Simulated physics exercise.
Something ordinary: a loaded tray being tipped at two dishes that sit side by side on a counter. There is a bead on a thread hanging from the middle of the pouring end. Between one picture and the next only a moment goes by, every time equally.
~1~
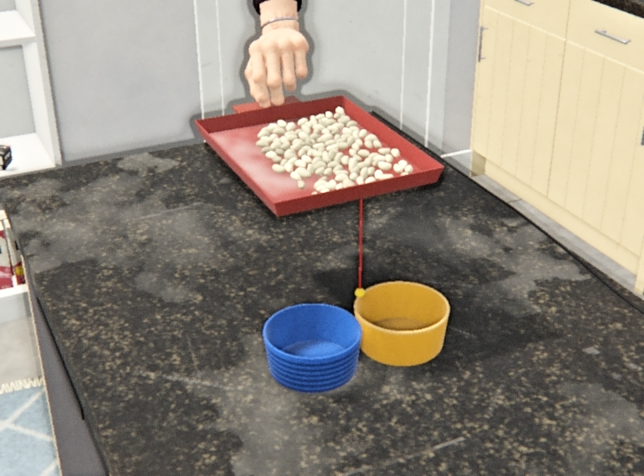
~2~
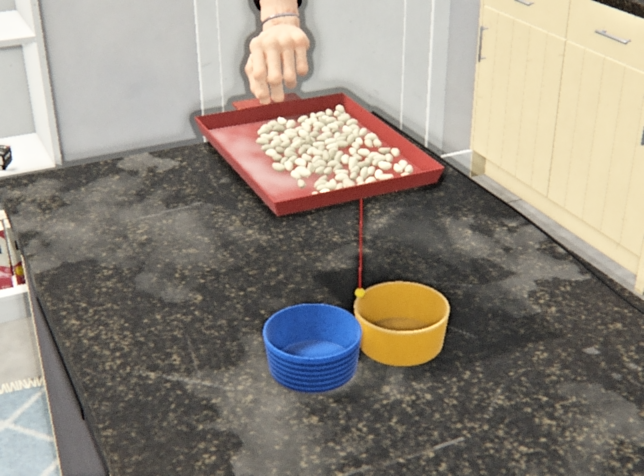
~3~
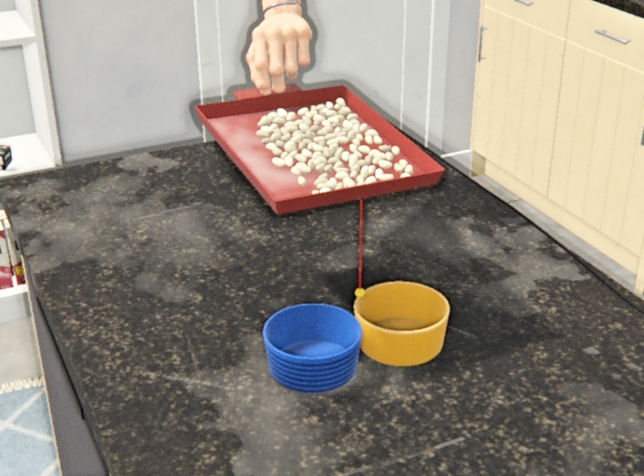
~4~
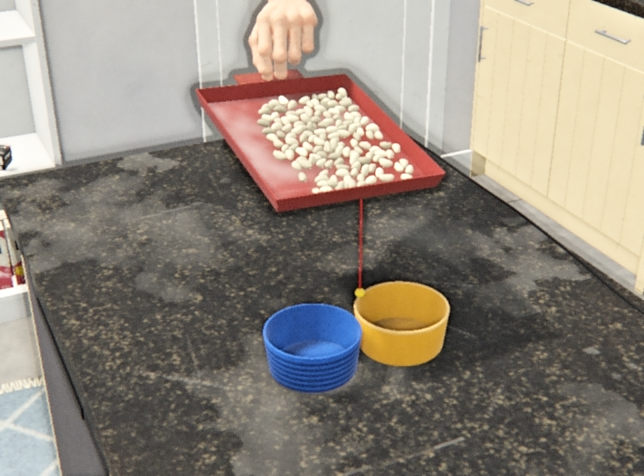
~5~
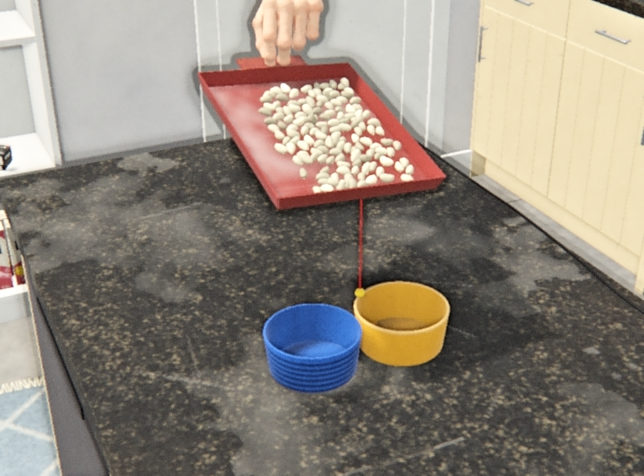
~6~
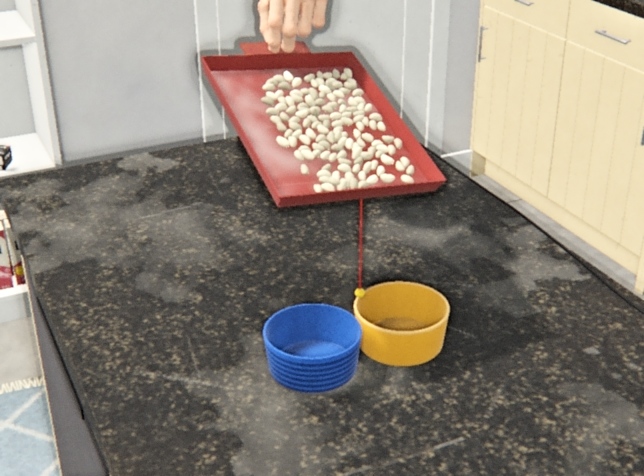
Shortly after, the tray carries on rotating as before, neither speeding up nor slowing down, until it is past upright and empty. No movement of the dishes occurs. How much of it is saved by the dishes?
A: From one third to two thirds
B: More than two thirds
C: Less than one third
Option A: From one third to two thirds.
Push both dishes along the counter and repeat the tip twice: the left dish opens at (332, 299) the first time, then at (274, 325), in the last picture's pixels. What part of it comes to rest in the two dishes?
Roughly 40% the first time and 10% the second time.
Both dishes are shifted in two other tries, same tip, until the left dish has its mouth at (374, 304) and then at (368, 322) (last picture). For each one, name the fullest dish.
The first layout gives the one at right, the second layout gives the one at right.
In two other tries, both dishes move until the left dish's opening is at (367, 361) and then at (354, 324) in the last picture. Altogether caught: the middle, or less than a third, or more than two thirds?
In order of the places: Below one third, then beyond two thirds.
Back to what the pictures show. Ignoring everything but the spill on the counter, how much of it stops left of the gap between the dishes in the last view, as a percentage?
My estimate is some 10 per cent.
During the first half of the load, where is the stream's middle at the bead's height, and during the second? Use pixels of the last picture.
I'd say around (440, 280) at first, then around (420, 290).
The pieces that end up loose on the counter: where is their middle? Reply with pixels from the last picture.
Somewhere about (478, 336), I'd say.
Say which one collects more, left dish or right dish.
Answer: The rightmost one.
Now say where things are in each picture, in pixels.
In the first picture, corners of the pouring end at (277, 200) and (437, 166), level; middle of the load at (322, 151), white beans; left dish at (334, 371); right dish at (425, 345); bead on its thread at (360, 293).
In the second picture, corners of the pouring end at (278, 199) and (438, 166), level; middle of the load at (322, 149).
In the third picture, corners of the pouring end at (278, 198) and (438, 168), tipped barely, lowest at the right corner; middle of the load at (322, 144).
In the fourth picture, corners of the pouring end at (280, 196) and (439, 171), tipped a little, lowest at the right corner; middle of the load at (323, 138).
In the fifth picture, corners of the pouring end at (281, 194) and (439, 174), tipped a little, lowest at the right corner; middle of the load at (325, 131).
In the sixth picture, corners of the pouring end at (283, 193) and (440, 177), tipped clearly, lowest at the right corner; middle of the load at (327, 124); left dish at (334, 371); right dish at (425, 345).
Soon after the last picture, tray tipped steeply; all on the tray.
A little later, tray tipped right over; nearly all on the tray; a stray few outside both; a stray few in the air.
Later still, tray tipped past a quarter turn; about half in the right dish; about half outside both.
At rest, tray tipped past a quarter turn; none in the left dish; about half in the right dish; about half outside both.
